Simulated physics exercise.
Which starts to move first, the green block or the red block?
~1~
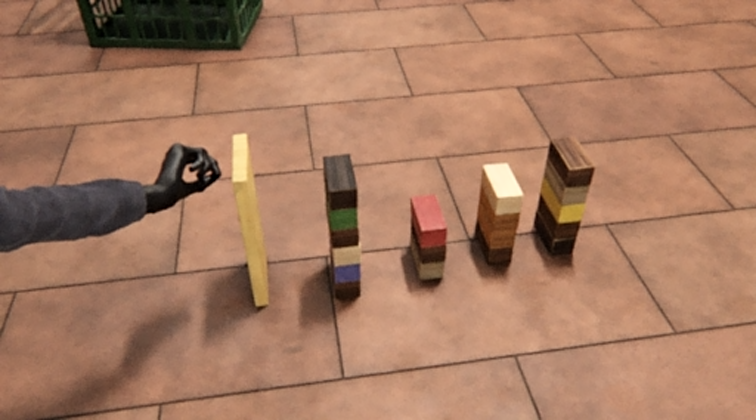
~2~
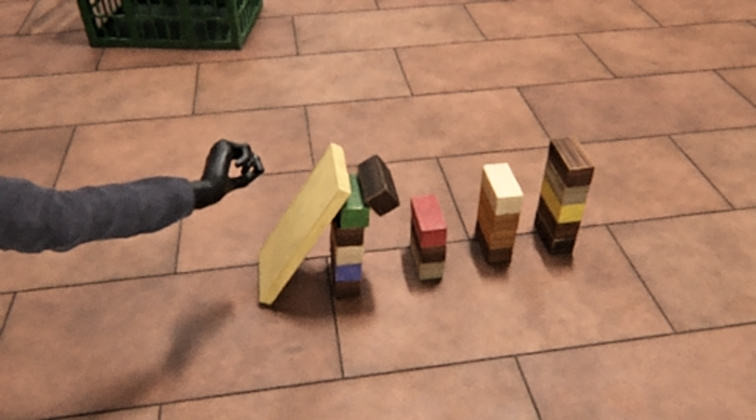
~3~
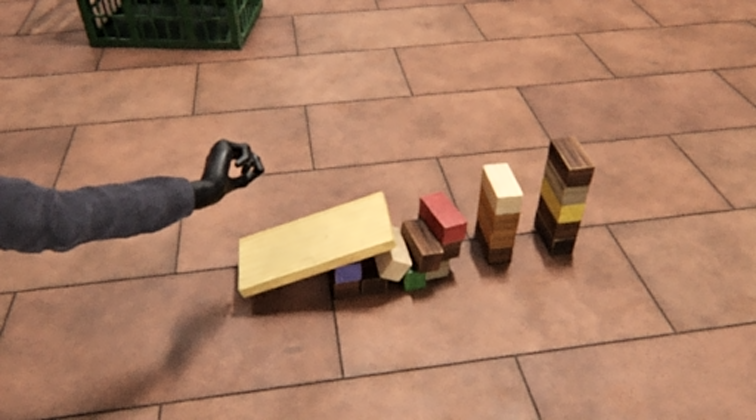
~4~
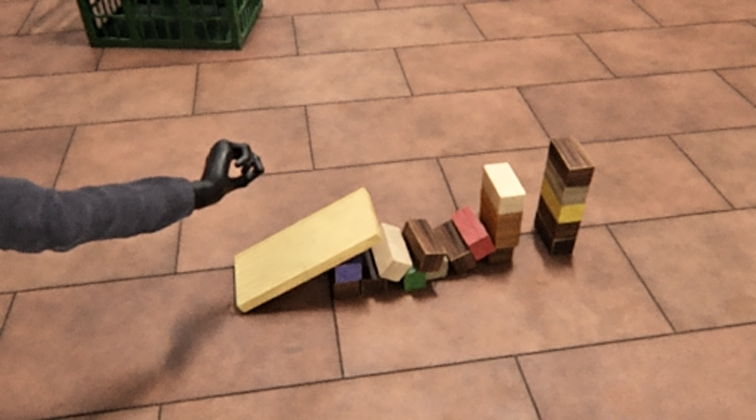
The green block starts to move first, as the board leans into its stack, and the red block moves only after that.
The clip shows a black-gloved hand beside an upright pale yellow board, which tips right into a row of stacked wooden blocks, collapsing the nearest stack and toppling the short red-topped one against the next, while the last two stacks stay standing.
